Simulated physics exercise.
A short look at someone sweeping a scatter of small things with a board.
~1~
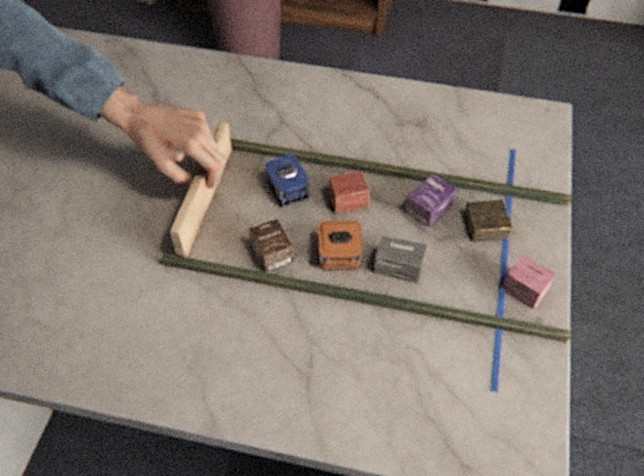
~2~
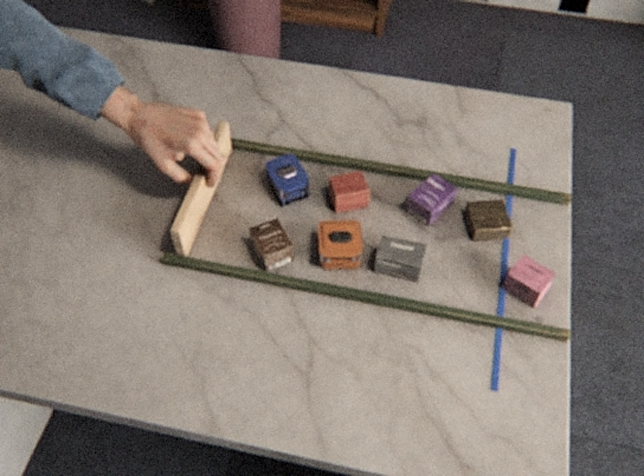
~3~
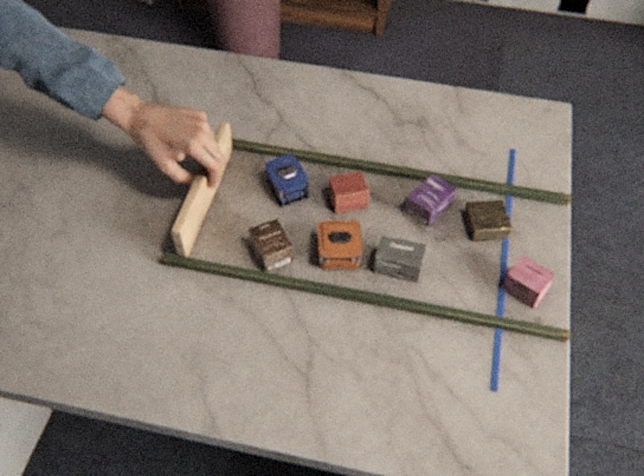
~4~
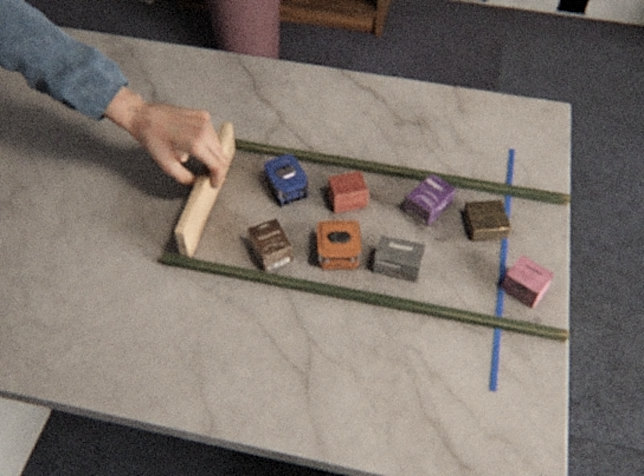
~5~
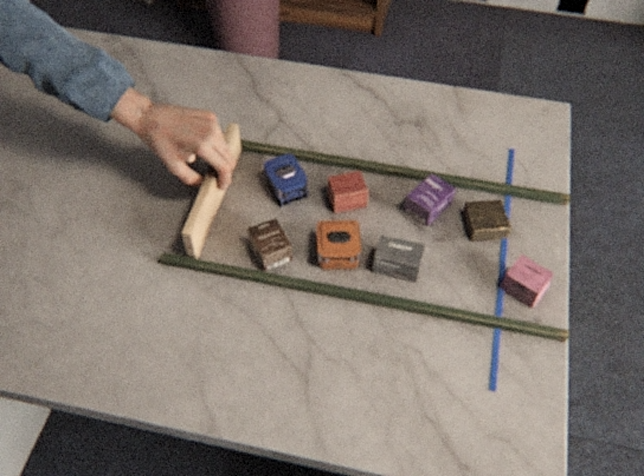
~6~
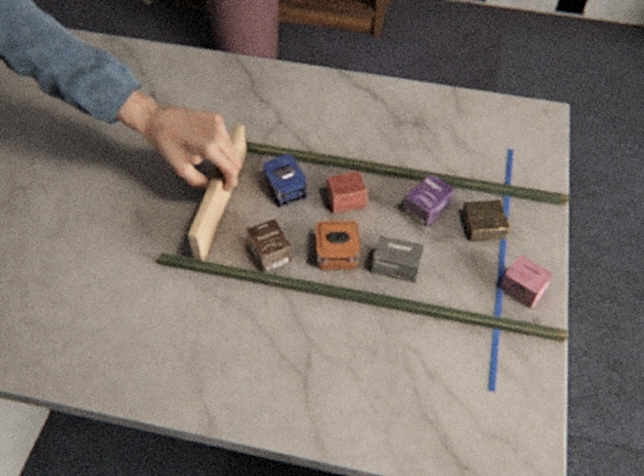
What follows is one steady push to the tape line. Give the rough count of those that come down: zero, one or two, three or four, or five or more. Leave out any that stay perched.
The number that fall off is three or four.
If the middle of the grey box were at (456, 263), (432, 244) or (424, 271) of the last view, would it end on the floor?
In that order, it goes over; falls; is lost.
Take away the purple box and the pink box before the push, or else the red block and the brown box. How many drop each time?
2 in the first case, 2 in the second.
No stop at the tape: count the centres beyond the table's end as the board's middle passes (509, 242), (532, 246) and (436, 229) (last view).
Past the end: 3, 6 and 0.
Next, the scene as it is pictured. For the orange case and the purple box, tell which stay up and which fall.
The orange case stays on; the purple box falls.
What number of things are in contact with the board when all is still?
In contact: 2.
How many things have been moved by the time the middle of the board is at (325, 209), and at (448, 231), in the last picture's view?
First 5, then 8.
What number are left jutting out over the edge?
Overhanging: 3.
Soon after, none off yet; pink box at rest near (526, 281); black block at rest near (485, 220); purple box at rest near (429, 200).
After that, none off yet; pink box at rest near (526, 281); black block displaced a little near (507, 225); purple box displaced about its own width near (475, 204).
And then, none off yet; pink box displaced a little near (538, 288); black block tilting well over near (584, 249); purple box displaced well along near (550, 215).
In the end, the number that fall off is three or four; gone, grey box, purple box and black block.
